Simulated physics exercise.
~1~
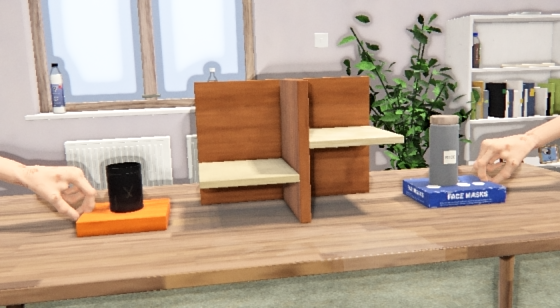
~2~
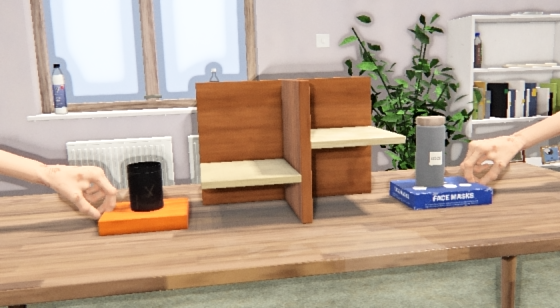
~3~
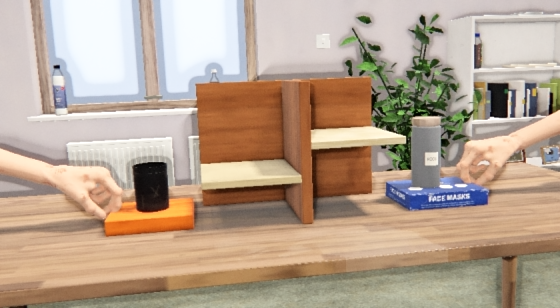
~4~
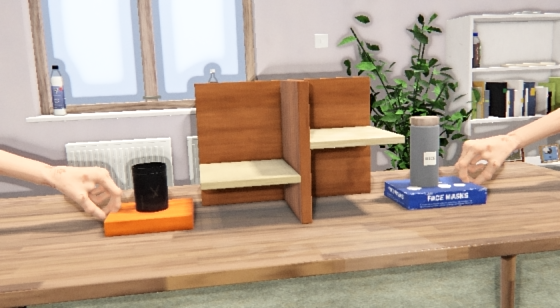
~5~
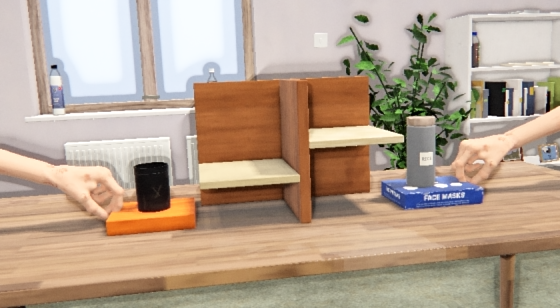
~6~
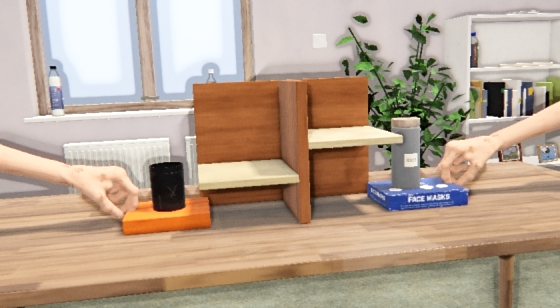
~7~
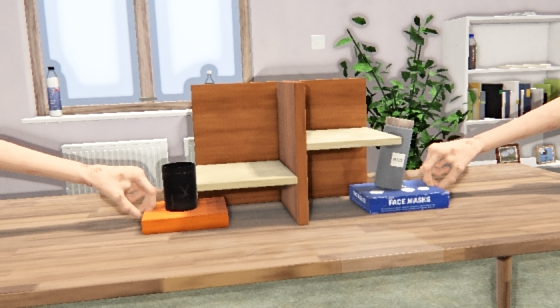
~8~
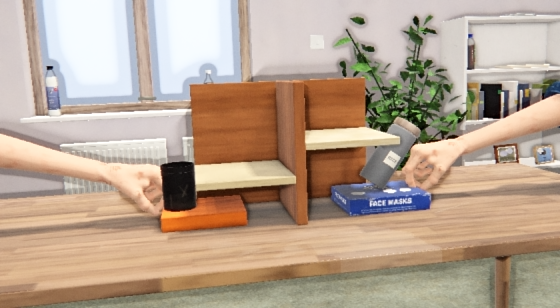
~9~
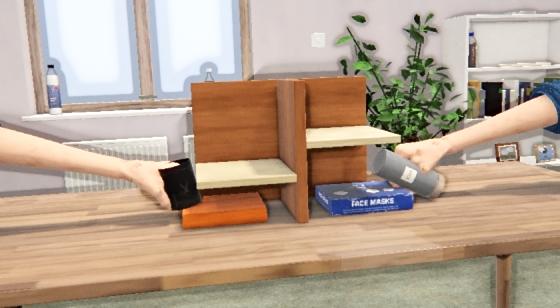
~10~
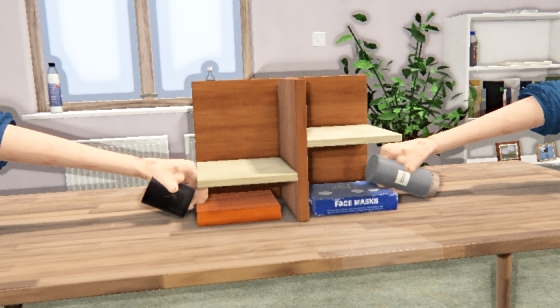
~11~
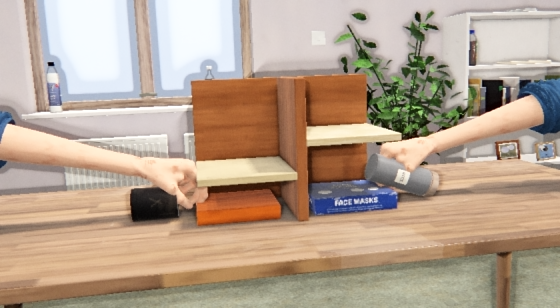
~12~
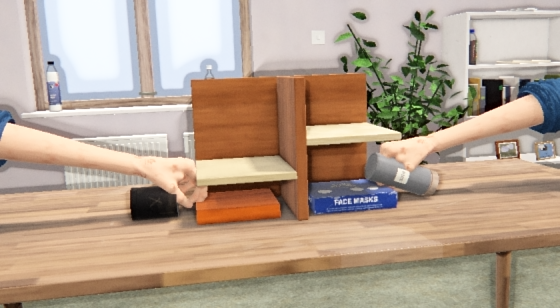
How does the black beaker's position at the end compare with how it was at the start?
At the start the black beaker stands upright on the orange board, but by the end it is lying on its side on the table to the left of the board.
